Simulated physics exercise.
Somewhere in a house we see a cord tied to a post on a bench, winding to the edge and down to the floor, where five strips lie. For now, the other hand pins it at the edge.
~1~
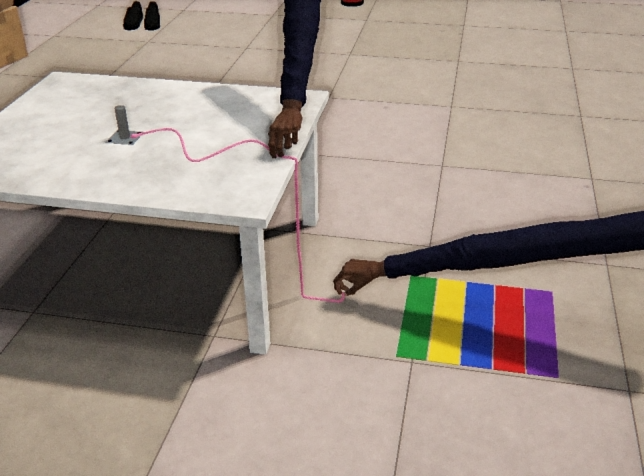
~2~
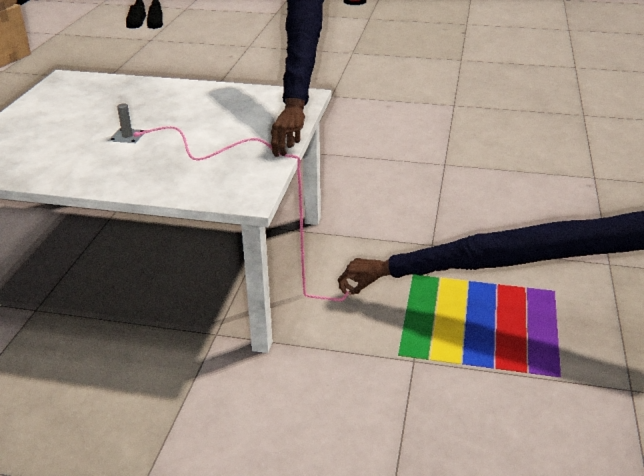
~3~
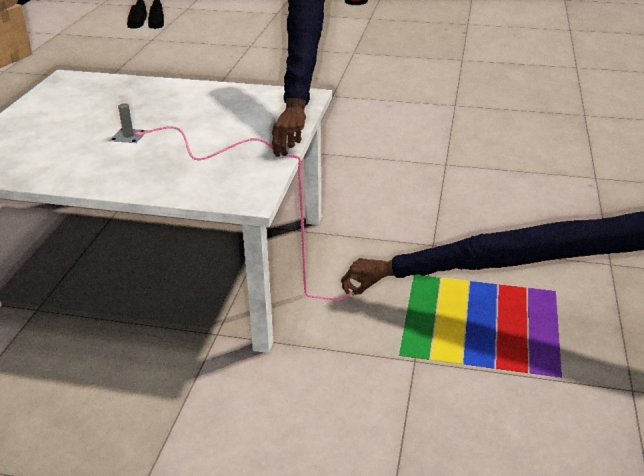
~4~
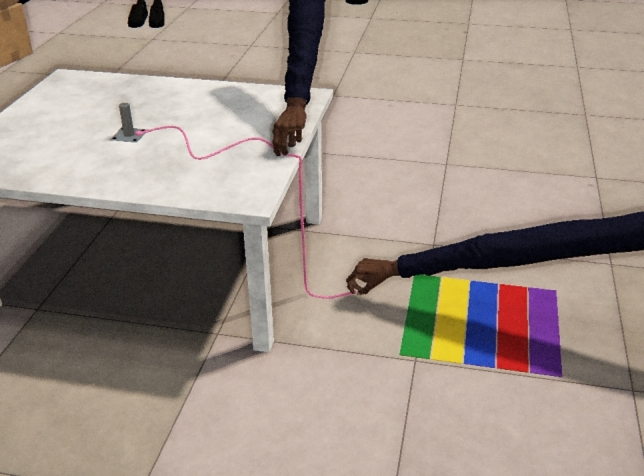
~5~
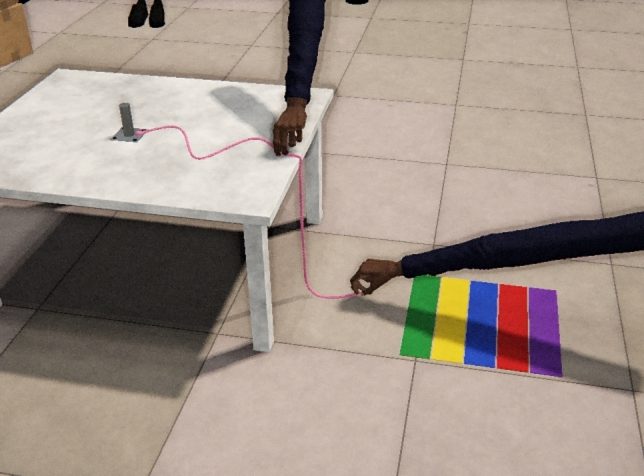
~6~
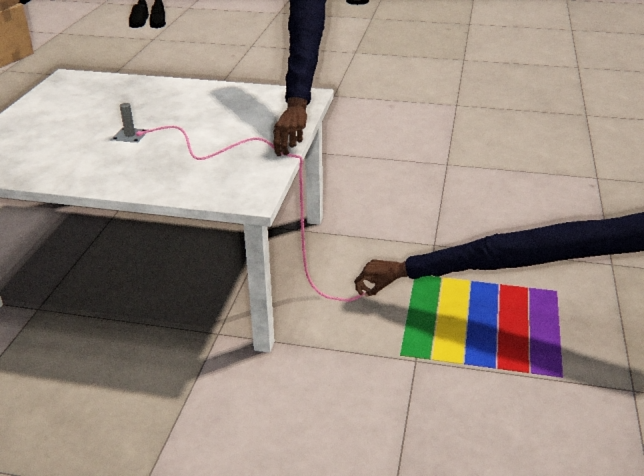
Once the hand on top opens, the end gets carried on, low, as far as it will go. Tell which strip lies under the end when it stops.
The purple strip.
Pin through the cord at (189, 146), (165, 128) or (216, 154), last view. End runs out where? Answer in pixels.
That would be (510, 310) for the first, (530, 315) for the second and (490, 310) for the third.
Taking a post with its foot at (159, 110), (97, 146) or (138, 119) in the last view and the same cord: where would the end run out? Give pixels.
You'd get roughly (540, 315), (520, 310) and (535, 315), one for each try.
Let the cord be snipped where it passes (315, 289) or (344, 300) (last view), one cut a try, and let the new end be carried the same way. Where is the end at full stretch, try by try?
It would be at (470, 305) in the first case and at (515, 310) in the second.
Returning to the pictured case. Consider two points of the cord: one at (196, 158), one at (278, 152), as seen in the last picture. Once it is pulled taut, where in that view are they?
They finish close to (245, 149) and close to (344, 189).
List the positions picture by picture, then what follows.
End (343, 293); green (414, 342); yellow (445, 346); blue (477, 350); red (509, 355); purple (542, 359), in the first picture.
End (348, 292); cord through (169, 128) (190, 155) (245, 141) (298, 164) (301, 226) (304, 285), in the second picture.
End (351, 292), in the third picture.
End (356, 292); cord through (171, 127) (192, 154) (247, 140) (300, 163) (302, 225) (306, 284), in the fourth picture.
End (360, 292), in the fifth picture.
End (364, 293); cord through (171, 127) (192, 155) (248, 140) (300, 163) (302, 225) (312, 284), in the sixth picture.
Soon after, end near (490, 309); over blue.
After that, end near (526, 313); over red.
At the stop, end near (547, 316); over purple. Over purple.
